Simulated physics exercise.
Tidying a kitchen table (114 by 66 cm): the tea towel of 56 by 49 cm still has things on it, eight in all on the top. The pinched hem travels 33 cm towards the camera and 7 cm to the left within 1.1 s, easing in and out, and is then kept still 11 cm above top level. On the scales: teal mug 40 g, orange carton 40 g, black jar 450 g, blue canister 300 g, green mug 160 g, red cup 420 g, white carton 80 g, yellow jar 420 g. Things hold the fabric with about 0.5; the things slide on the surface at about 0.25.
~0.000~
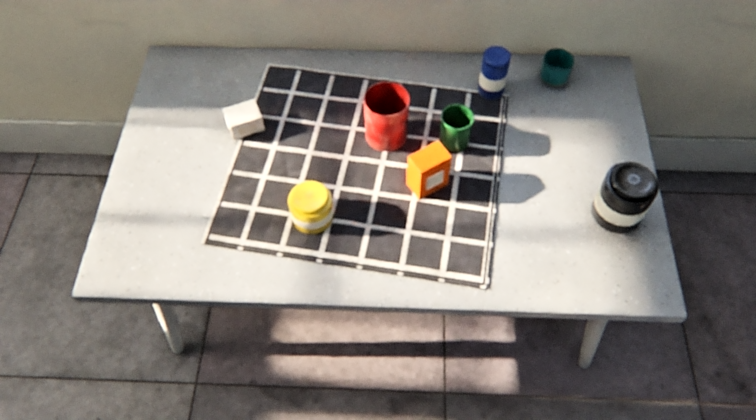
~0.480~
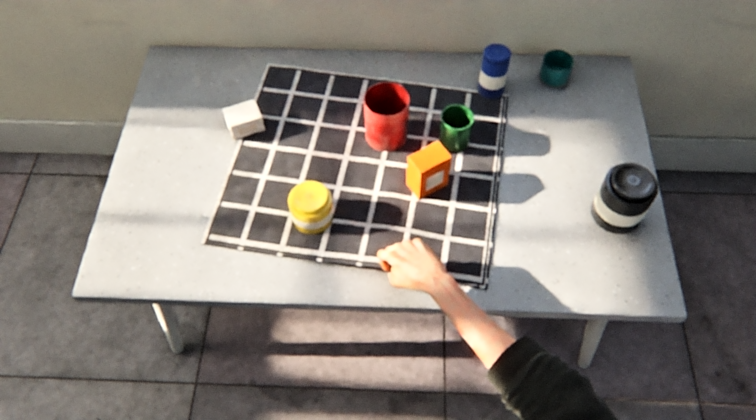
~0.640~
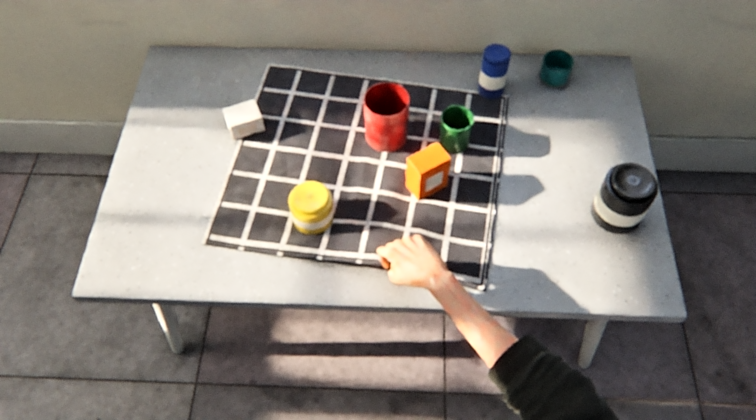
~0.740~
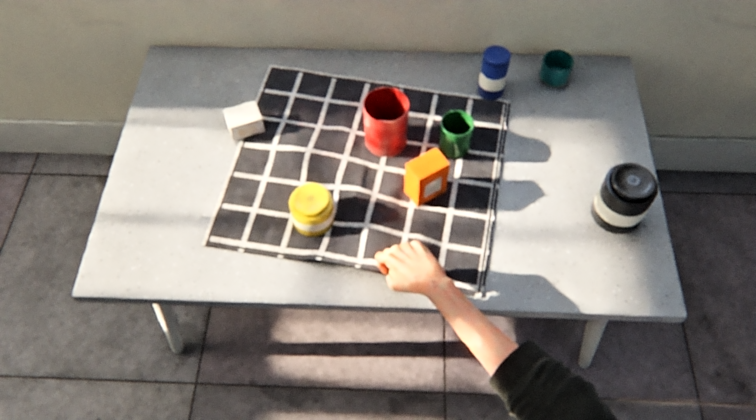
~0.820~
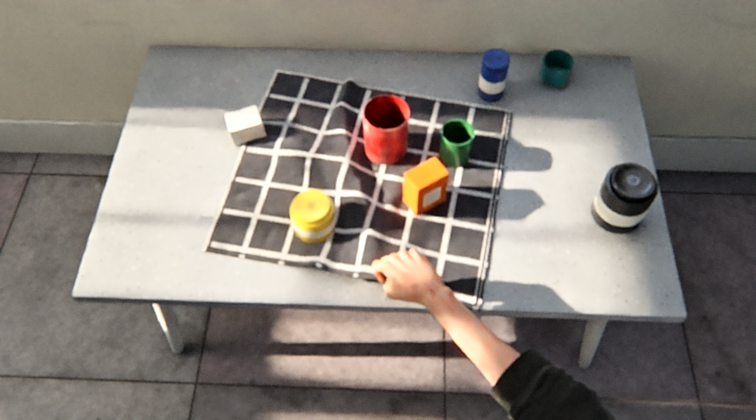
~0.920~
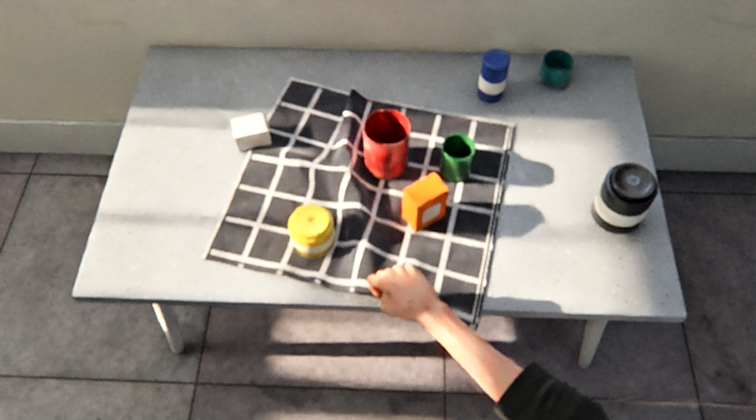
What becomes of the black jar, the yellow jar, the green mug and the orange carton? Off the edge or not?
Result: Black jar keeps to the top, yellow jar falls off, green mug drops off, orange carton goes over the edge.
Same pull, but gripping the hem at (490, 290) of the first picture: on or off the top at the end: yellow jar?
Then: Yellow jar falls off.
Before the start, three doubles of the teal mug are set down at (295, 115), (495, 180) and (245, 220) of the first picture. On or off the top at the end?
In turn: Goes over, goes over, drops off.
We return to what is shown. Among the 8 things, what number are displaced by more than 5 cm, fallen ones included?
That makes 5.
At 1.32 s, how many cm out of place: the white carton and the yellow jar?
White carton 20 cm, yellow jar 25 cm.
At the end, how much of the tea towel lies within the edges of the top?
About 0 per cent.
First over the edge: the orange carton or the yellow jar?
The yellow one.
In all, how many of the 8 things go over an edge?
4 of them.
After 1.1 s, 85 % of the tea towel is still over the top; green mug 18 cm off its start, orange carton 18 cm off its start, yellow jar 14 cm off its start.
After 1.3 s, 65 % of the tea towel is still over the top; green mug 29 cm off its start, orange carton 28 cm off its start, yellow jar 25 cm off its start.
After 1.5 s, 45 % of the tea towel is still over the top; yellow jar over the edge, orange carton 37 cm off its start at (421, 348), green mug 37 cm off its start at (453, 278).
After 1.7 s, 40 % of the tea towel is still over the top; orange carton over the edge, green mug 43 cm off its start, yellow jar over the edge.
After 3.3 s, 0 % of the tea towel is still over the top; green mug over the edge, orange carton over the edge, yellow jar over the edge, black jar 0 cm off its start at (634, 180).
